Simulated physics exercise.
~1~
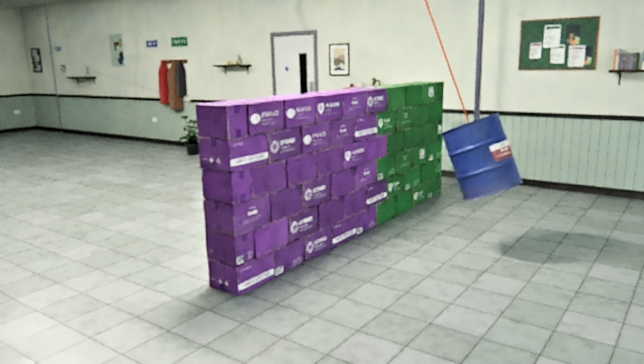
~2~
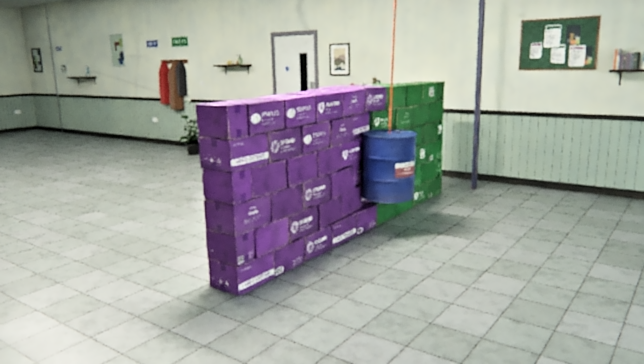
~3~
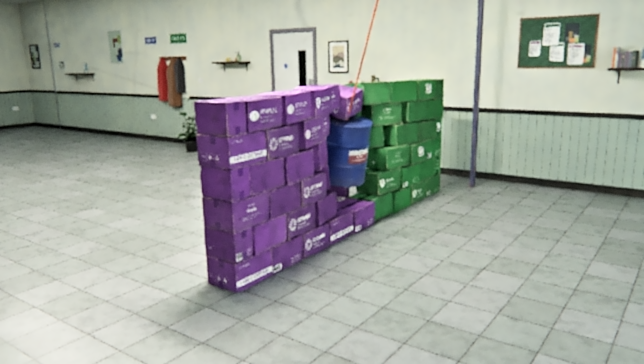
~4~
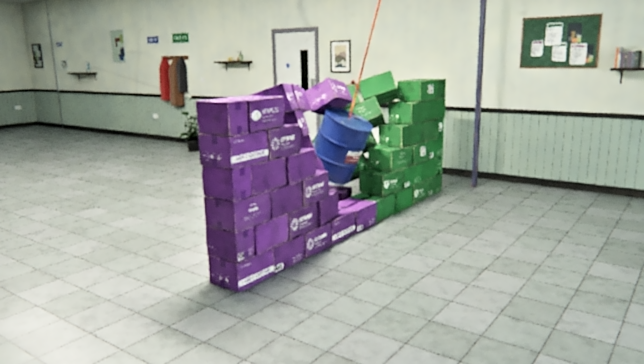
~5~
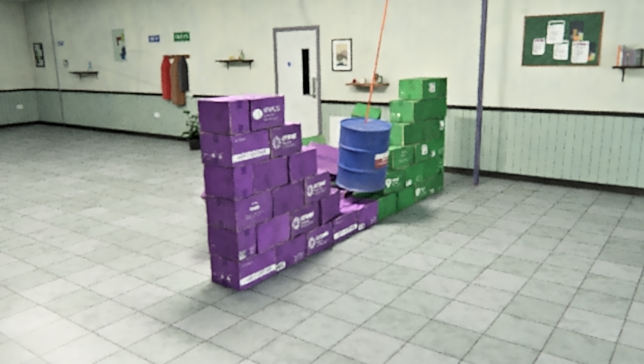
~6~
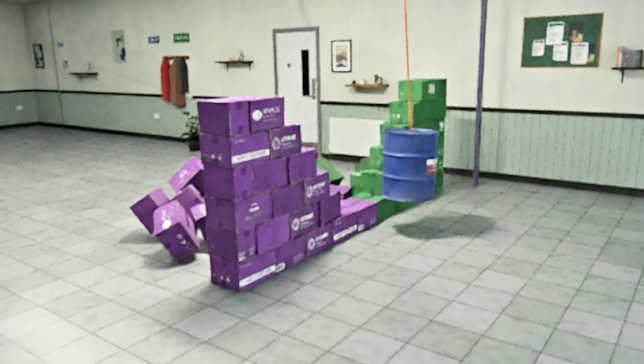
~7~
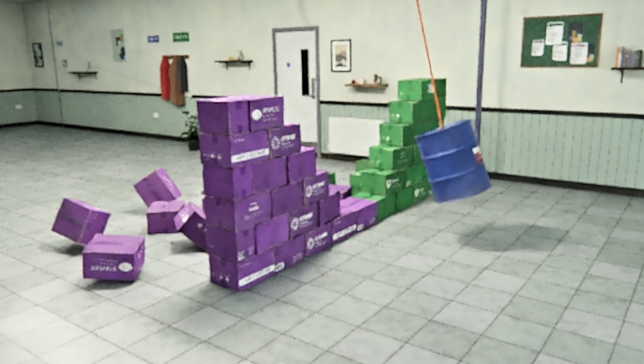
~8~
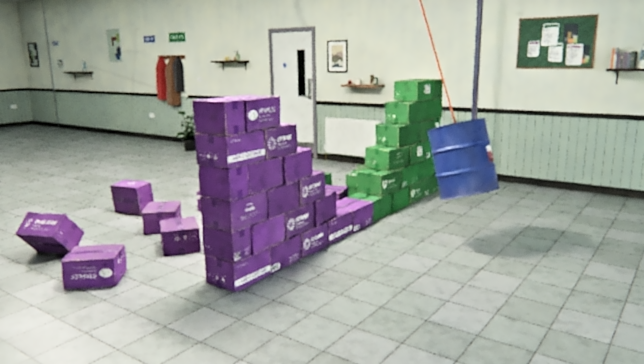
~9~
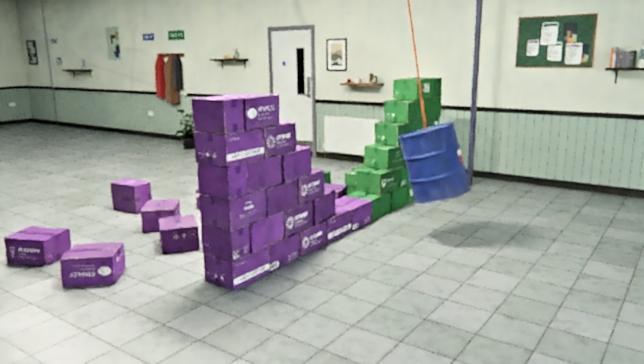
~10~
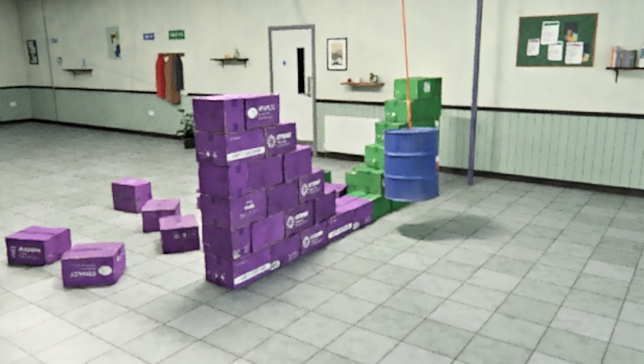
In a big tiled room, a hanging blue drum swung into a wall of purple and green boxes and knocked a wide gap through its middle, then swung back out, leaving both ends standing and several purple boxes scattered on the floor to the left.
